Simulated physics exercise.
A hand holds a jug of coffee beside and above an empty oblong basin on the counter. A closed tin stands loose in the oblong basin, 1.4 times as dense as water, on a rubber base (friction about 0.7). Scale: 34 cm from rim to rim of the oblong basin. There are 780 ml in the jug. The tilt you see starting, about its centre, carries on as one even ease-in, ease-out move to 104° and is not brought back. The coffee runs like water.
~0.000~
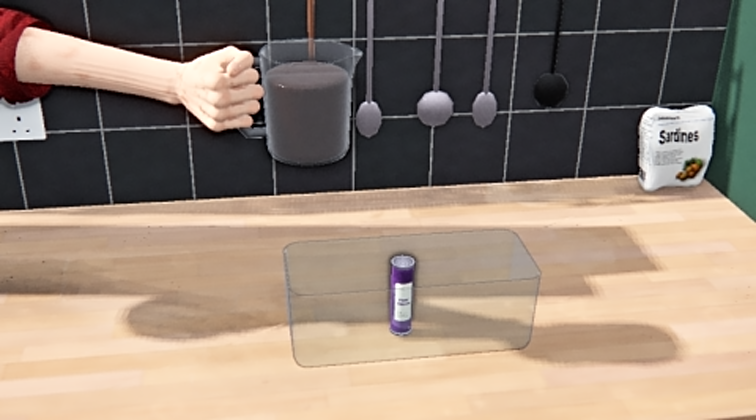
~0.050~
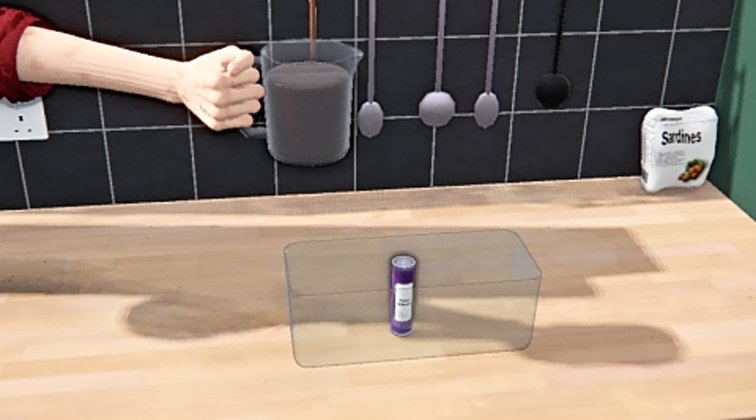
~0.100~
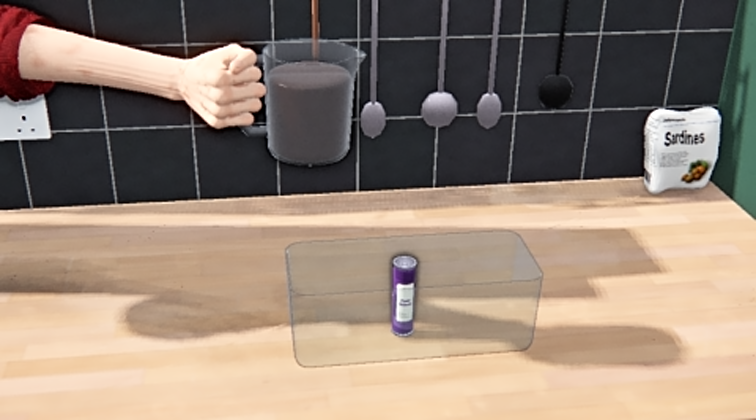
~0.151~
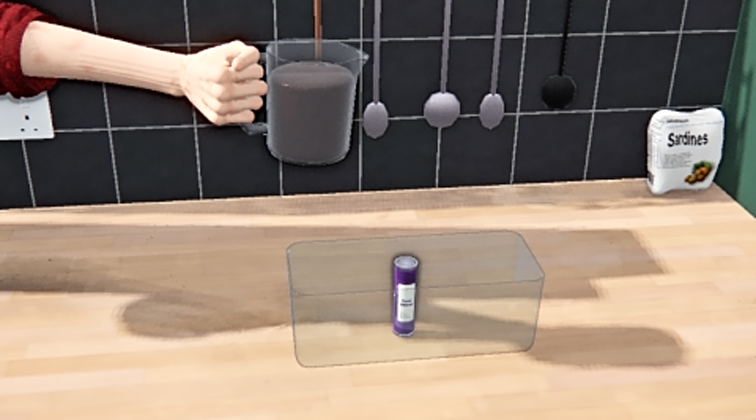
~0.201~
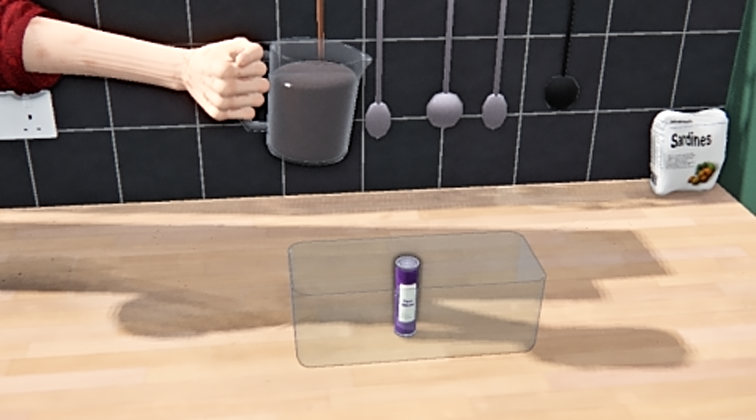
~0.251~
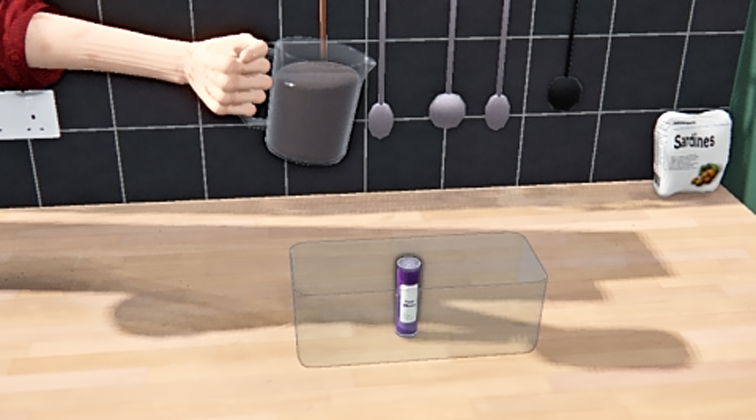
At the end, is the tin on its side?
The tin remains upright.
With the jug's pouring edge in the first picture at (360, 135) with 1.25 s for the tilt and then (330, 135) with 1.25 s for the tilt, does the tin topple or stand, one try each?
First it falls; then it topples.
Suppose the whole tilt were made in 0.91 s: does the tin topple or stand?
Then it remains upright.
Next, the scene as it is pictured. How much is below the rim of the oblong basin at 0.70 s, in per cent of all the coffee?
Near 0 in a hundred.
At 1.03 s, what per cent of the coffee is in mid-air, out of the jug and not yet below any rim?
Some 32 per cent.
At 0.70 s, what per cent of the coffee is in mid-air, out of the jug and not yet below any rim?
Some 12 per cent.
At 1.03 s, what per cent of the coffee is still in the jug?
Near 36 in a hundred.
By 0.70 s the tilt is 62° and 88 per cent is still to pour; the tin stands where it began.
By 1.03 s the tilt is 96° and 35 per cent is still to pour; the tin stands where it began.
By 1.38 s the tilt is 104° and 3 per cent is still to pour; the tin stands where it began.
By 1.75 s the tilt is 104° and 0 per cent is still to pour; the tin stands where it began.
At rest the tin stands where it began.
